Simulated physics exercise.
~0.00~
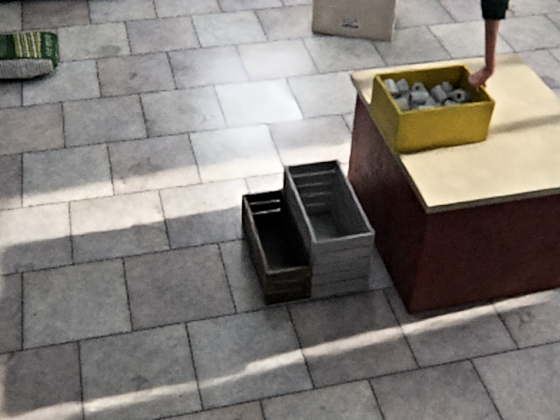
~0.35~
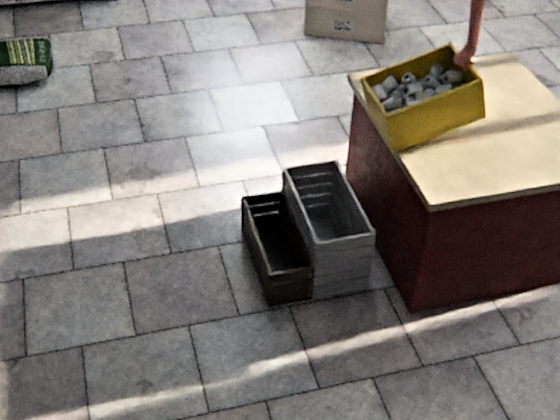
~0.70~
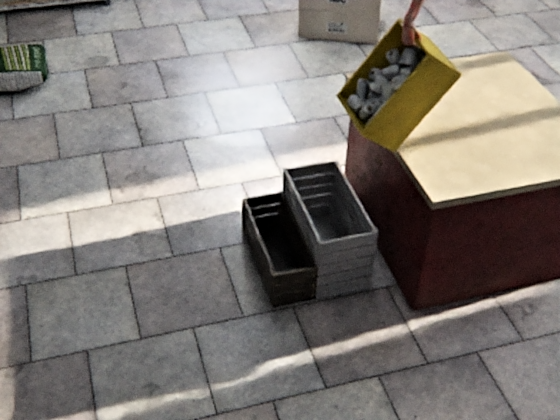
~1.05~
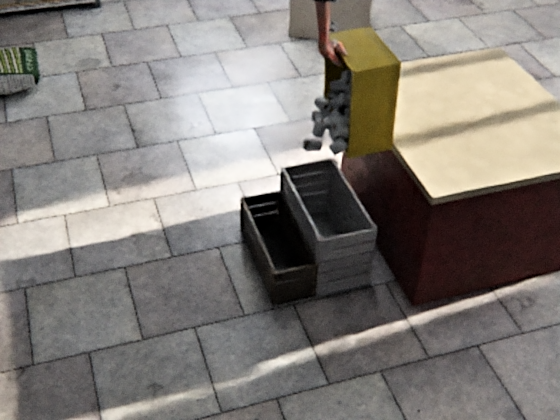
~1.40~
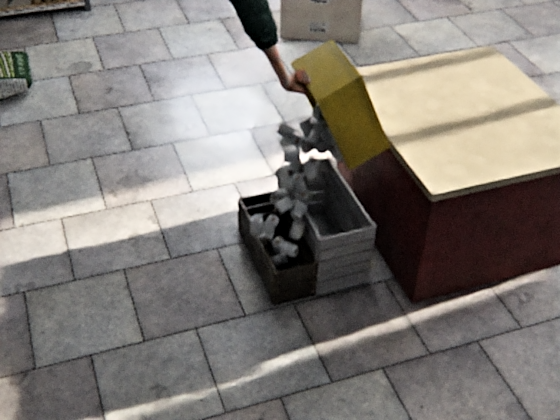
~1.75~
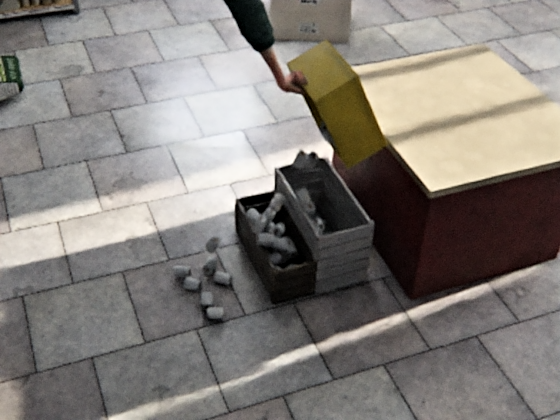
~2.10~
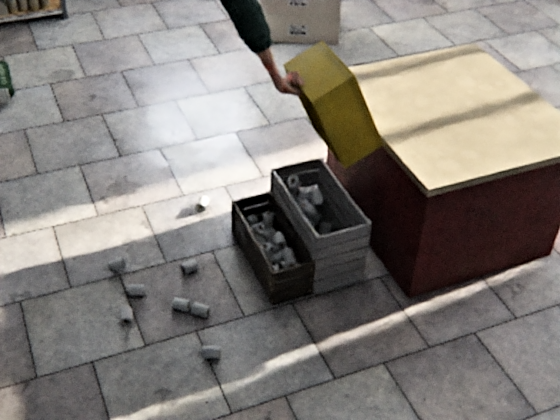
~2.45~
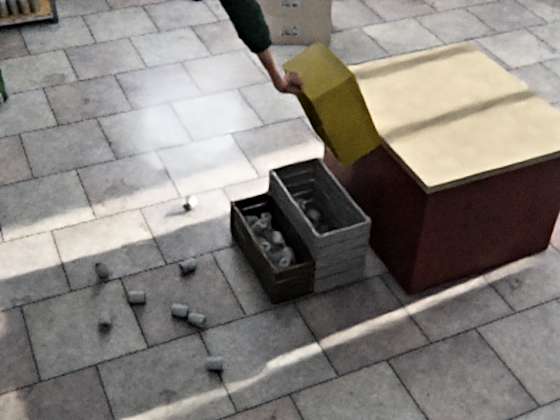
A hand tipped a yellow box of small grey rolls off the edge of a bench, pouring them toward a pale tub and a darker bin below. Rolls landed in both, while several scattered and came to rest on the paving to the left.
